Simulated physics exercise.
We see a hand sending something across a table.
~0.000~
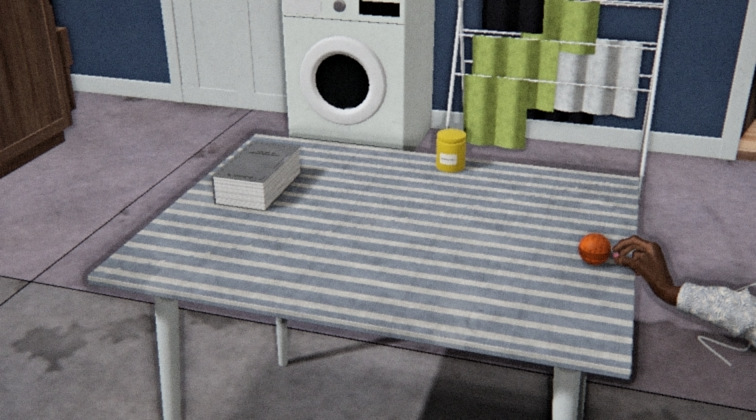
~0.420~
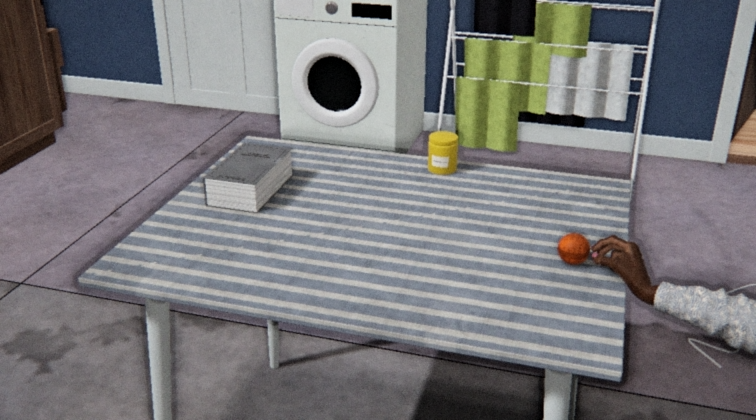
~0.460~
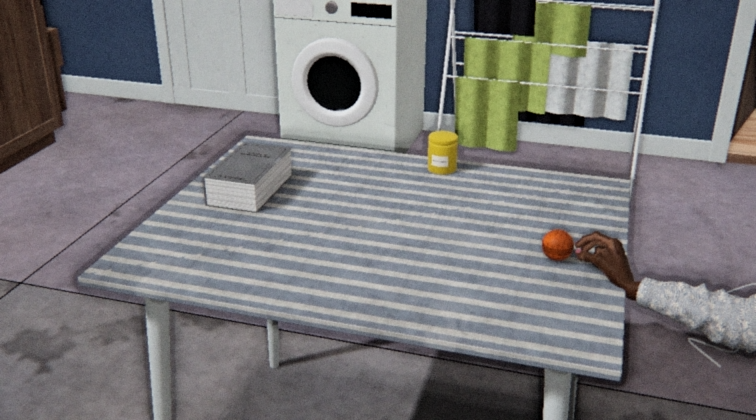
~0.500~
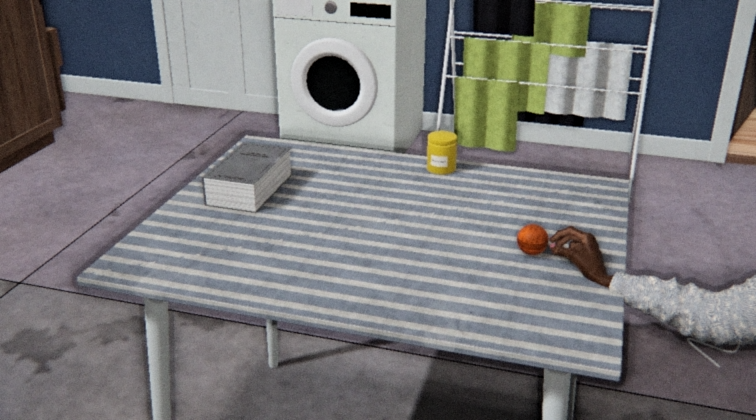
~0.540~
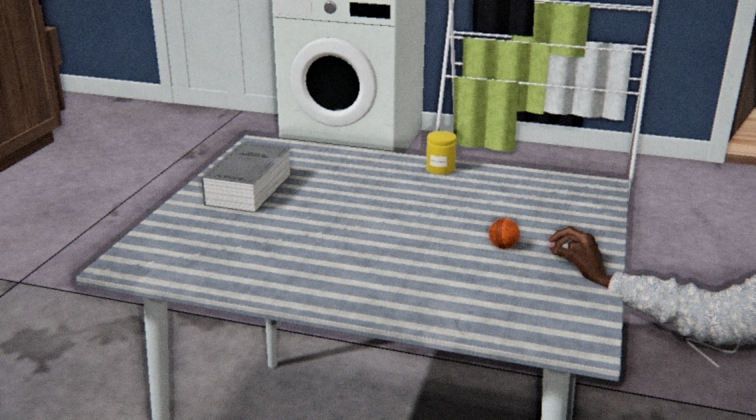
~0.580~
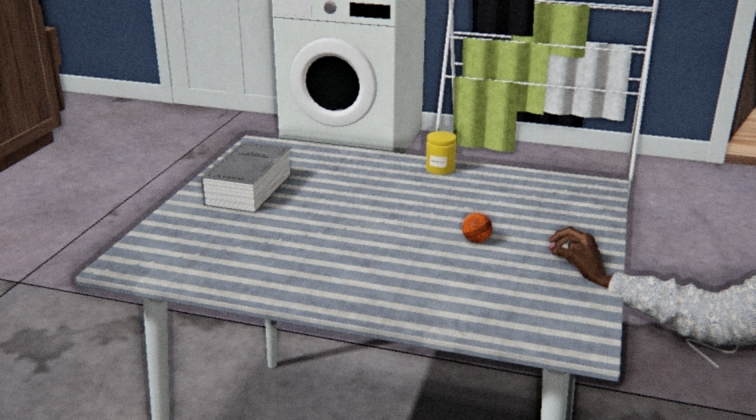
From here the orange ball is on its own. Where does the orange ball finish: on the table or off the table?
The orange ball is still on the table.
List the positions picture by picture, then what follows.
In the first picture, under the hand; orange ball (595, 249).
In the second picture, under the hand; orange ball (574, 249).
In the third picture, under the hand; orange ball (558, 245).
In the fourth picture, orange ball (533, 240).
In the fifth picture, orange ball (504, 234) rolled about its own width.
In the sixth picture, orange ball (477, 228) rolled well along.
After 0.68 s, orange ball rolled well along near (414, 214).
After 0.88 s, orange ball rolled well along near (303, 189).
After 1.18 s, orange ball rolled well along near (314, 180).
At rest (2.2 s), moved from the start, orange ball. Seen from the same camera at the end, orange ball near (337, 175).
